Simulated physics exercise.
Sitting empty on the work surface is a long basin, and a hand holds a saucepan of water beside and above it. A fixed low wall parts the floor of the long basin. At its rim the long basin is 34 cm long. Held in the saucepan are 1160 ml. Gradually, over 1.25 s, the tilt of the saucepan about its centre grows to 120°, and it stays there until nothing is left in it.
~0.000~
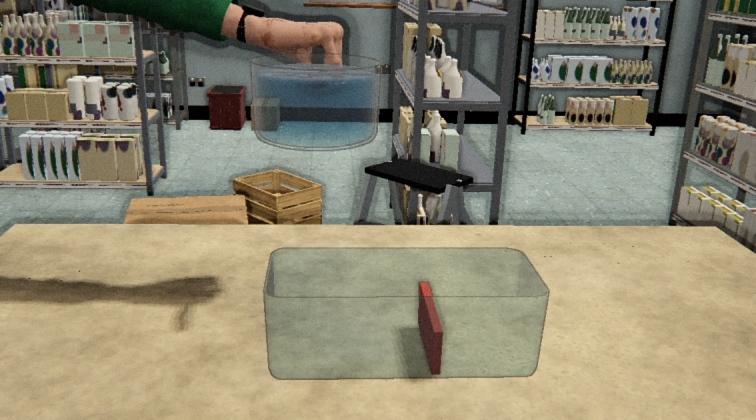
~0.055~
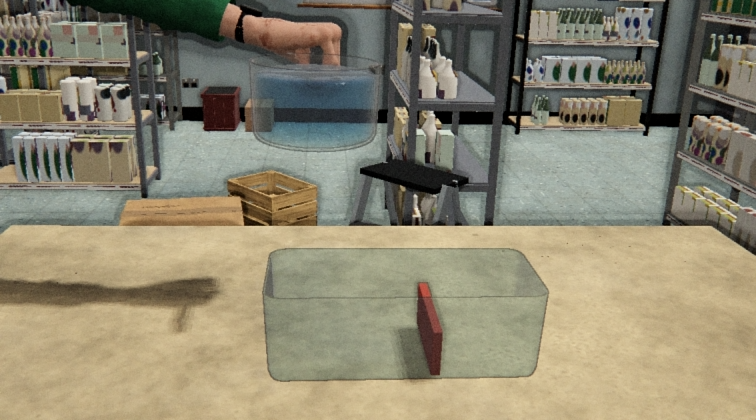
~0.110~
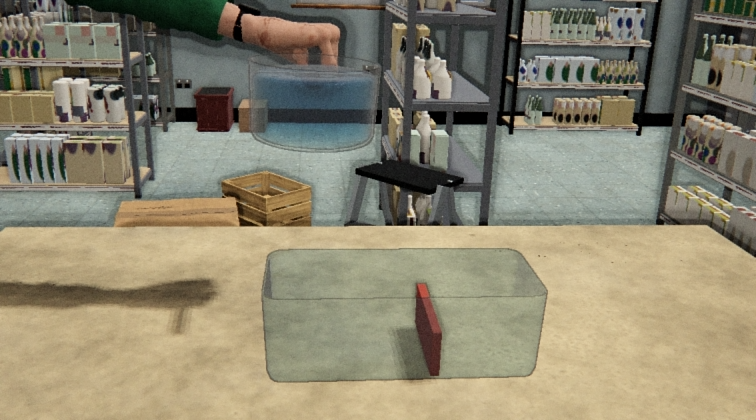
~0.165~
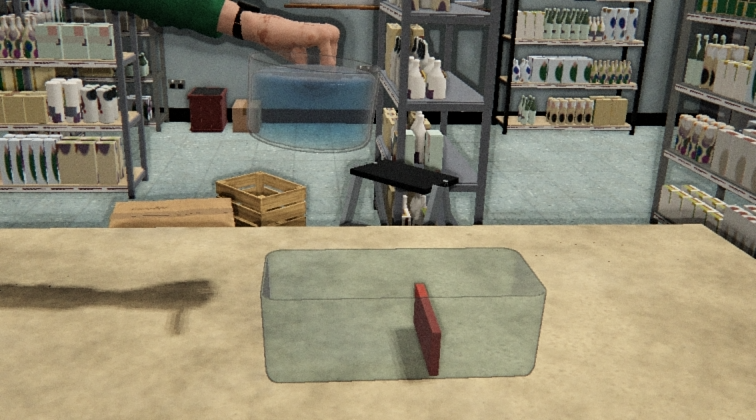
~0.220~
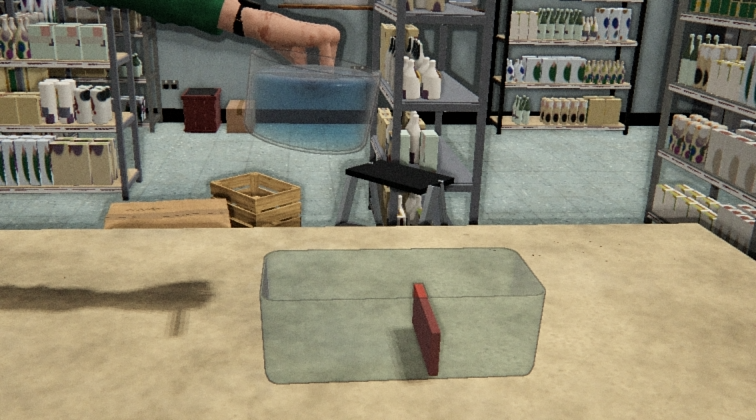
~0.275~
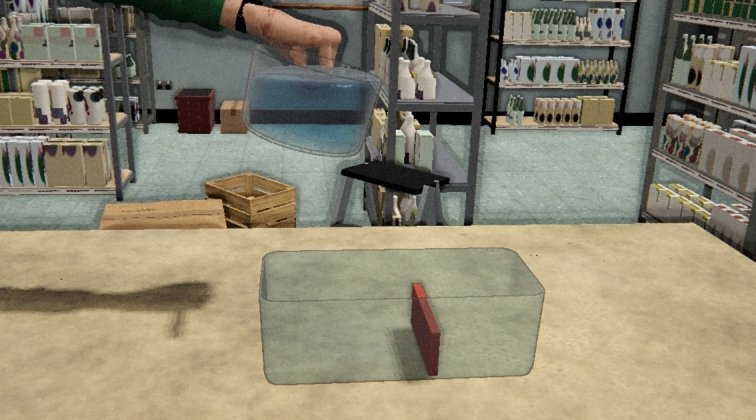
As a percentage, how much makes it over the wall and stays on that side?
Some 63 per cent makes it over and stays.
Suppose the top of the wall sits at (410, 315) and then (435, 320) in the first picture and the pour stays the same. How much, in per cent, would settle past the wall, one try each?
In turn about 70 and 50 per cent.
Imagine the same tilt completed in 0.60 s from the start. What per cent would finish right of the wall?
That would give about 35 percent.
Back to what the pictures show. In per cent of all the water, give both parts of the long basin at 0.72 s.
Near 2 on the left, 10 on the right.
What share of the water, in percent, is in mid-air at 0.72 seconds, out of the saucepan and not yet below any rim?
36 %.
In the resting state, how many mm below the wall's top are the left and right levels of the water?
For the left, around 46 mm; for the right, around 20 mm.
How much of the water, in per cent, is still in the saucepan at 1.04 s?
I'd say some 6 per cent remains.
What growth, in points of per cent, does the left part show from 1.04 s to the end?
Some 18 per cent.
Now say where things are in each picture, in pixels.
Tilt 0°; pouring edge (380, 64); surface from (254, 71) to (378, 74); the long basin's rim runs from (268, 272) to (535, 272); the wall's top is at (431, 307), in the first frame.
Tilt 1°; pouring edge (380, 65); surface from (253, 72) to (377, 75), in the second frame.
Tilt 2°; pouring edge (379, 67); surface from (252, 72) to (376, 76), in the third frame.
Tilt 5°; pouring edge (379, 71); surface from (252, 72) to (376, 76), in the fourth frame.
Tilt 9°; pouring edge (380, 75); surface from (252, 73) to (377, 76), in the fifth frame.
Tilt 14°; pouring edge (381, 81); surface from (251, 74) to (379, 77), in the sixth frame.
Then, 0.72 s in, the tilt is 74° and 52 per cent is still to pour, 2 is left of the wall and 9 right of it.
Then, 1.04 s in, the tilt is 112° and 6 per cent is still to pour, 18 is left of the wall and 63 right of it.
Then, 1.38 s in, the tilt is 120° and 0 per cent is still to pour, 36 is left of the wall and 63 right of it.
Then, 1.75 s in, the tilt is 120° and 0 per cent is still to pour, 36 is left of the wall and 63 right of it.
Finally, 36 per cent lies left of the wall, 63 right of it and 2 outside.
